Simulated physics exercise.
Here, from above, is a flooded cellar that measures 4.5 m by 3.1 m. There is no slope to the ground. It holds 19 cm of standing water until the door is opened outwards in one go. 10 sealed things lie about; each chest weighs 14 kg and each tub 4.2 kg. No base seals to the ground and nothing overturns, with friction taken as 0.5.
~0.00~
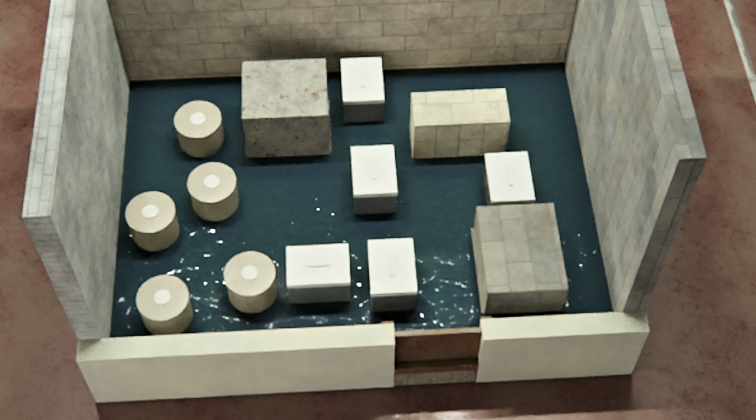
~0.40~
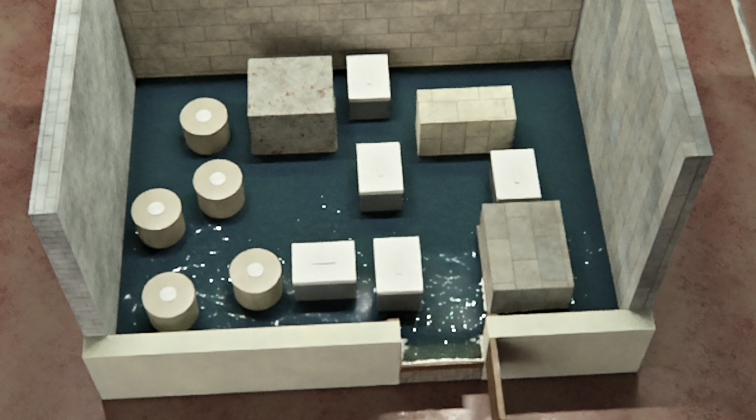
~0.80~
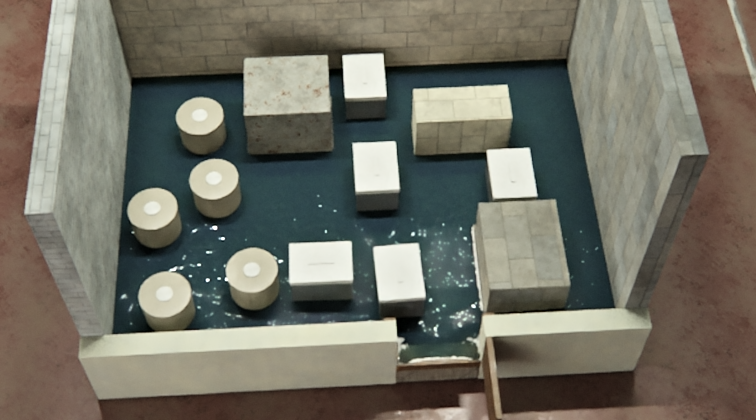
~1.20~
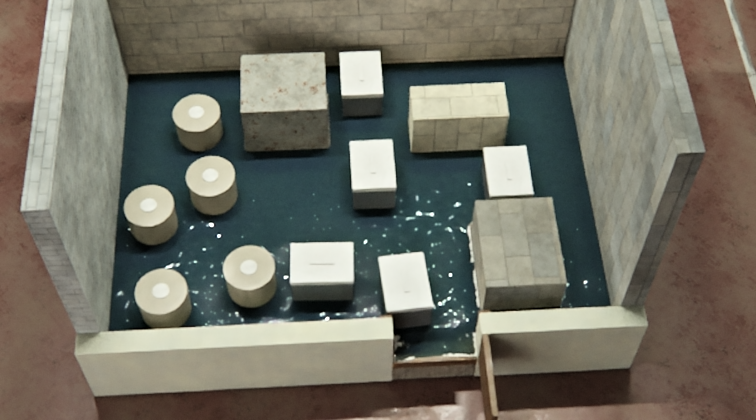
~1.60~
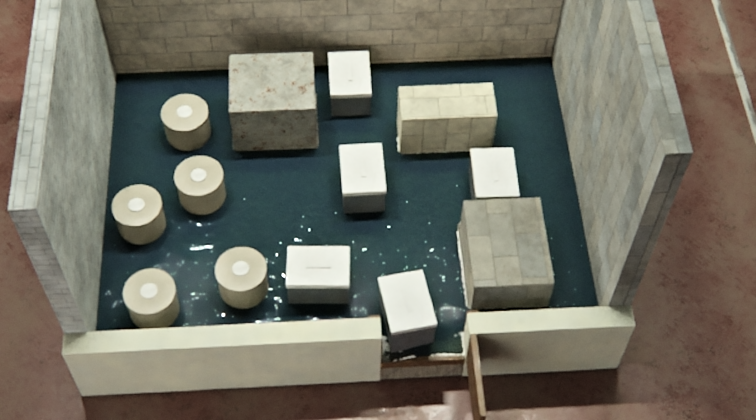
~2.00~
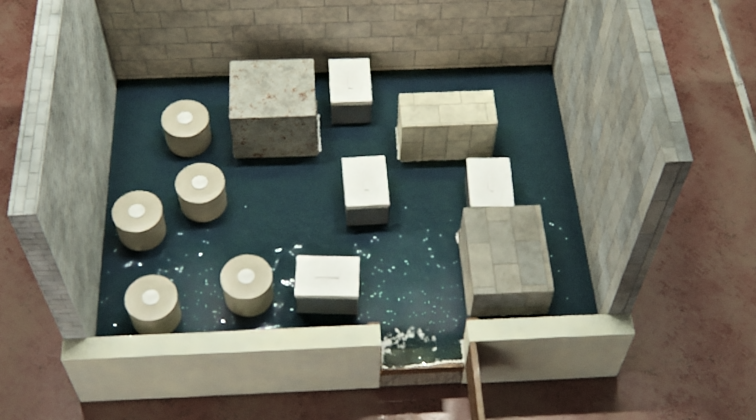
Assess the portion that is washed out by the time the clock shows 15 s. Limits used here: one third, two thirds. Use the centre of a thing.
The count out is within the middle third.
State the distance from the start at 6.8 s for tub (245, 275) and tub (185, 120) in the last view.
The shifts read 80 cm and 20 cm, in that sequence.
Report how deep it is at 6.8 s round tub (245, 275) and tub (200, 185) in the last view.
First roughly 14 cm, second roughly 15 cm.
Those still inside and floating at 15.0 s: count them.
The count is 6.
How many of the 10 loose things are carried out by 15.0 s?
By my count, the number is 4.
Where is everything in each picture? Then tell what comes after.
The first frame shows a chest at (318, 264), afloat; a chest at (374, 169) floats; 19 cm deep round most things; 0 of 10 have shifted.
The second frame shows a chest at (324, 262) floats; a chest at (380, 167), afloat; 19 cm deep round most things; 0 of 10 have shifted.
The third frame shows a chest at (321, 262) floats; a chest at (376, 166), afloat; 19 cm deep round most things; 1 of 10 have shifted.
The fourth frame shows a chest at (322, 262) floats, 6 cm from its start; a chest at (373, 164), afloat; about 2210 L in view; 2 of 10 have shifted.
The fifth frame shows a chest at (318, 266) floats, 14 cm from its start; a chest at (362, 168) floats, 4 cm from its start; 18 cm deep round most things; 2 of 10 have shifted.
The sixth frame shows a chest at (327, 276) floats, 23 cm from its start; a chest at (366, 181), afloat, 12 cm from its start; about 2160 L in view; 5 of 10 have shifted.
After 3.0 s 1 of 10 are out; 9 afloat.
After 6.8 s 2 of 10 are out; 8 afloat.
After 11.0 s 4 of 10 are out; 6 afloat.
After 15.0 s 4 of 10 are out; 6 afloat.
